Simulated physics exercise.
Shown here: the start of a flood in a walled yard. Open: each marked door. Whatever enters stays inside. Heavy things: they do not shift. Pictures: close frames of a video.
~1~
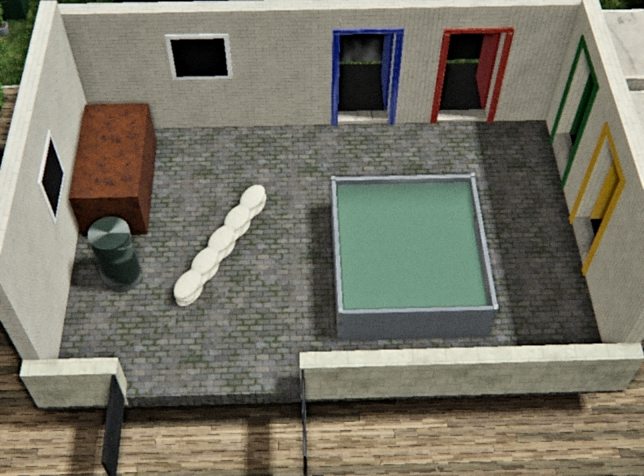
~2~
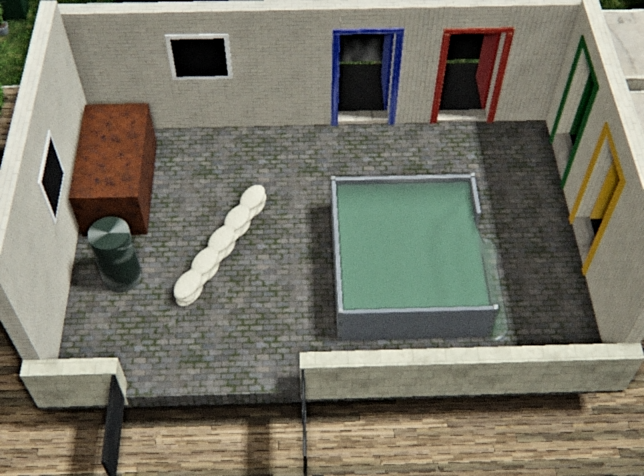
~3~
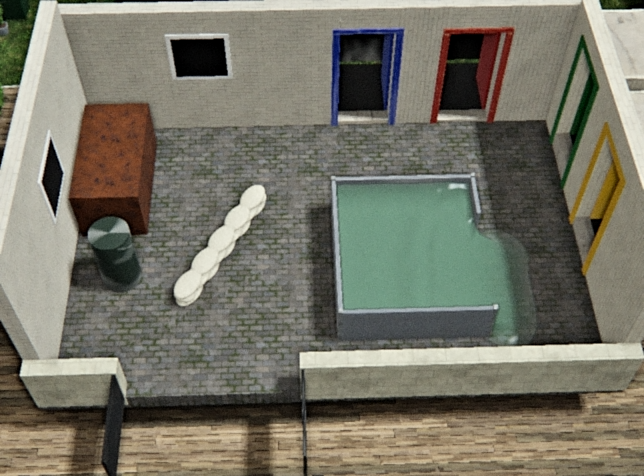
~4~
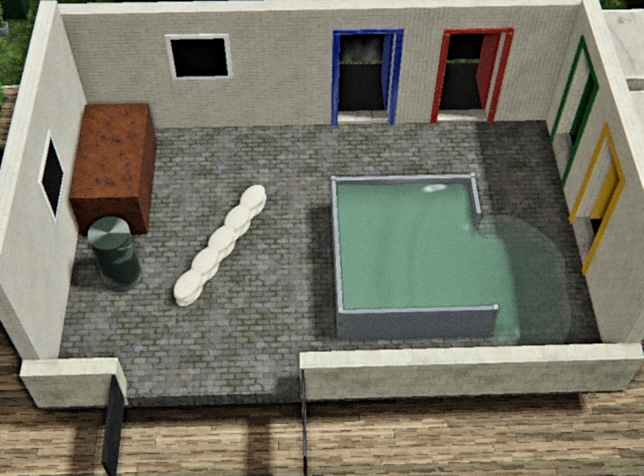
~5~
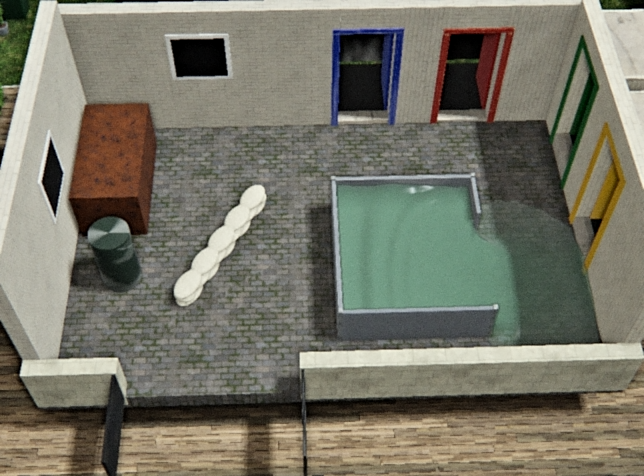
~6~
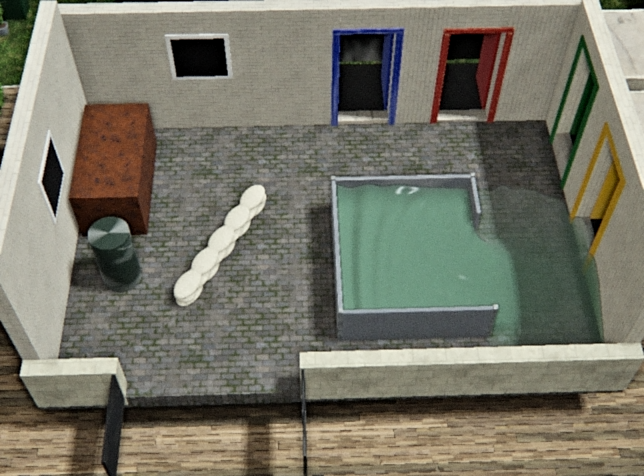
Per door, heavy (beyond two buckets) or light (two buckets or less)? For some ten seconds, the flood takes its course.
Yellow door - heavy; red door - heavy; blue door - light; green door - light.
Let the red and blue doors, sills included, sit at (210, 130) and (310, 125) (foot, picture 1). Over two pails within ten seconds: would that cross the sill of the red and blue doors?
The red door gets past the limit, and the blue door comes up short too.
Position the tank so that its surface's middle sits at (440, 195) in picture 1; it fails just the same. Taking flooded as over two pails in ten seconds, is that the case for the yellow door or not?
The yellow door exceeds the limit.
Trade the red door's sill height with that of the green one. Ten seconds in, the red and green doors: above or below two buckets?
Result: Red door comes in below; green door ends up above the limit.
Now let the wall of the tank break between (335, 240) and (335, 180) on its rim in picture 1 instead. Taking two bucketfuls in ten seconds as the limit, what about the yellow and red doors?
My reading: The yellow door keeps below it, the red door holds.
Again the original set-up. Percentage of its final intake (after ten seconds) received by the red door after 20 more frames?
Share at that point: Close to 15 in a hundred.
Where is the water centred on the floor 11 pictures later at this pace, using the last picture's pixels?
Roughly (476, 281) in the last picture.
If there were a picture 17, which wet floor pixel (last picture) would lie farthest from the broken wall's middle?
Somewhere close to (541, 125).
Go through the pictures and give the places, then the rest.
The first picture shows the tank at (410, 243) is whole and still.
In the second picture, the front is at a hidden place, out from the gap at (480, 276).
In the third picture, water pours out at (479, 279) and has run to (522, 341).
In the fourth picture, the front is at (548, 242), out from the gap at (479, 279).
In the fifth picture, the front is at (597, 336), out from the gap at (479, 280).
In the sixth picture, water pours out at (479, 280) and has run to (565, 207).
A moment on, water covers 15 % of the floor; the yellow door over two buckets in, the red door not reached, the blue door not reached, the green door wet at the sill, nothing in.
Next, water covers 25 % of the floor; the yellow door far over two buckets in, the red door not reached, the blue door not reached, the green door wet at the sill, nothing in.
Then, water covers 50 % of the floor; the yellow door far over two buckets in, the red door over two buckets in, the blue door wet at the sill, nothing in, the green door wet at the sill, nothing in.
Later, water covers 85 % of the floor; the yellow door far over two buckets in, the red door far over two buckets in, the blue door wet at the sill, nothing in, the green door wet at the sill, nothing in.
In the end, water covers 95 % of the floor; the yellow door far over two buckets in, the red door far over two buckets in, the blue door wet at the sill, nothing in, the green door wet at the sill, nothing in.
